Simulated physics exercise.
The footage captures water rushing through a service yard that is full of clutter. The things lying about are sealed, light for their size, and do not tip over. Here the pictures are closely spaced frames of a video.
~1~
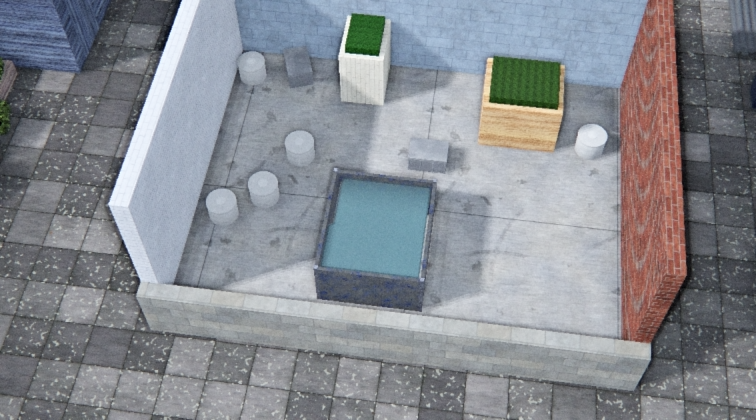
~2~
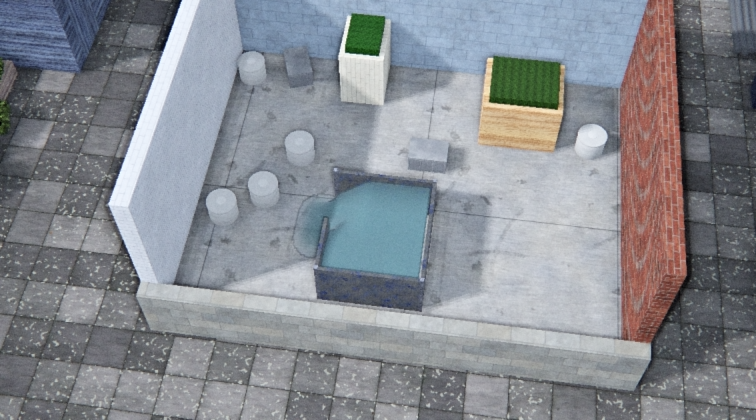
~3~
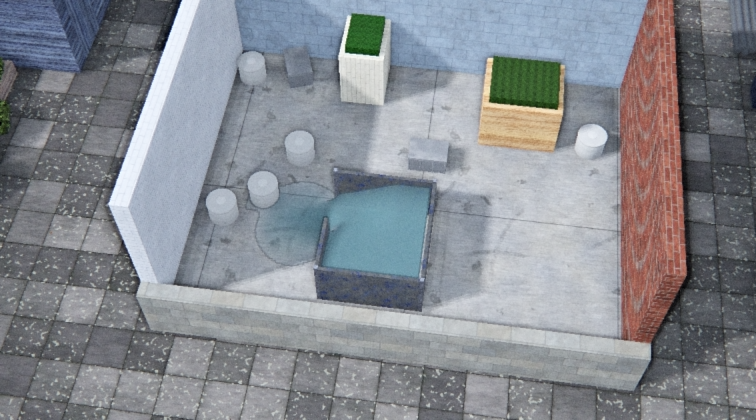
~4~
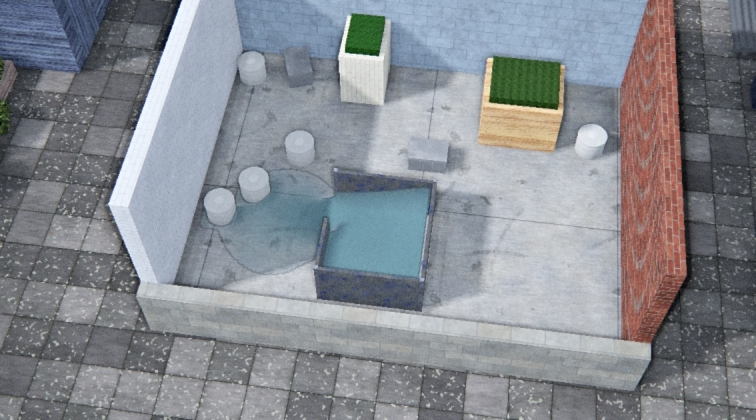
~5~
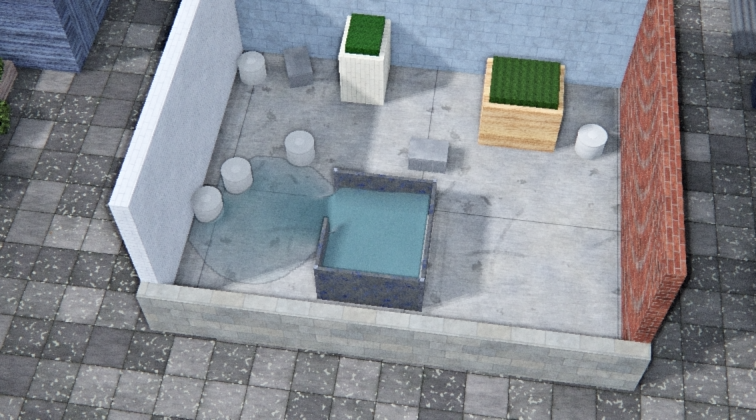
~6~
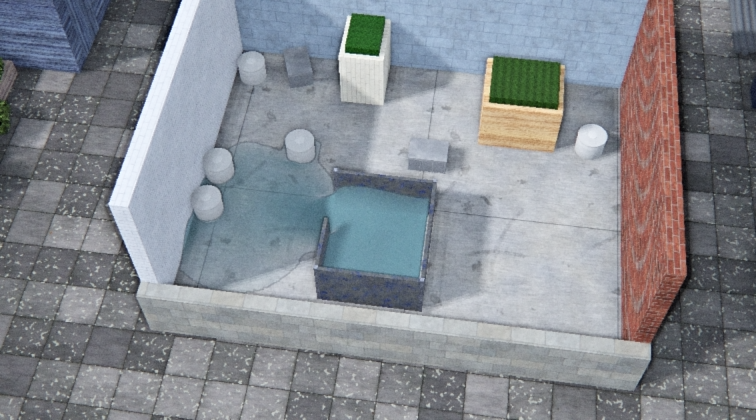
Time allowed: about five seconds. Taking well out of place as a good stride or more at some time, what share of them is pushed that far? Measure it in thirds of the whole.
The share is two thirds or more of the whole.
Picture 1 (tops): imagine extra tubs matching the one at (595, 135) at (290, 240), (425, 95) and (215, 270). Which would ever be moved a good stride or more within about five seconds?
Outcome per entry: Knocked aside / stays where it is / knocked aside.
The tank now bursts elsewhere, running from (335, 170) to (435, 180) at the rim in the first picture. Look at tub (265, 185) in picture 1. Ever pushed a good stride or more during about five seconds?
It fell short.
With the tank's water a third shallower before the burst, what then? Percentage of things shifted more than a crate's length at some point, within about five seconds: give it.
Share moved: 70 in a hundred.
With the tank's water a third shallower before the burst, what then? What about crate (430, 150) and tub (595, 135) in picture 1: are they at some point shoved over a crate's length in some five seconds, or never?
First: Stayed within that. Second: Stayed within that.
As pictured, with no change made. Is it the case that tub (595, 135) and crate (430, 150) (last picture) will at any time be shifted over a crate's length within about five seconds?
The first one stopped shy and the second one stopped shy.
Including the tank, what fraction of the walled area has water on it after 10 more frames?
Roughly 35 in a hundred.
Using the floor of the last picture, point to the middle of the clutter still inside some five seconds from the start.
That works out to about (372, 180) on the floor.
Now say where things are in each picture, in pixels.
The first frame shows a tub at (263, 183) rests on the ground; a tub at (221, 201), on the bottom; 0 of 7 have shifted.
The second frame shows a tub at (263, 183) rests on the ground; a tub at (221, 201) rests on the ground; 0 of 7 have shifted.
The third frame shows a tub at (263, 183), on the bottom; a tub at (221, 201), on the bottom; 0 of 7 have shifted.
The fourth frame shows a tub at (254, 179) rests on the ground, close to its start; a tub at (219, 201), on the bottom; 1 of 7 have shifted.
The fifth frame shows a tub at (236, 169), on the bottom, a stride from its start; a tub at (206, 199) rests on the ground, close to its start; 2 of 7 have shifted.
The sixth frame shows a tub at (217, 160) rests on the ground, a stride from its start; a tub at (206, 197), afloat, close to its start; 2 of 7 have shifted.
A moment on, 1 of 7 are well off their spots; 2 afloat.
Next, 2 of 7 are well off their spots; 3 afloat.
Later, 5 of 7 are well off their spots; 4 afloat.
In the end, 5 of 7 are well off their spots, and 5 have been at some point; 5 afloat.
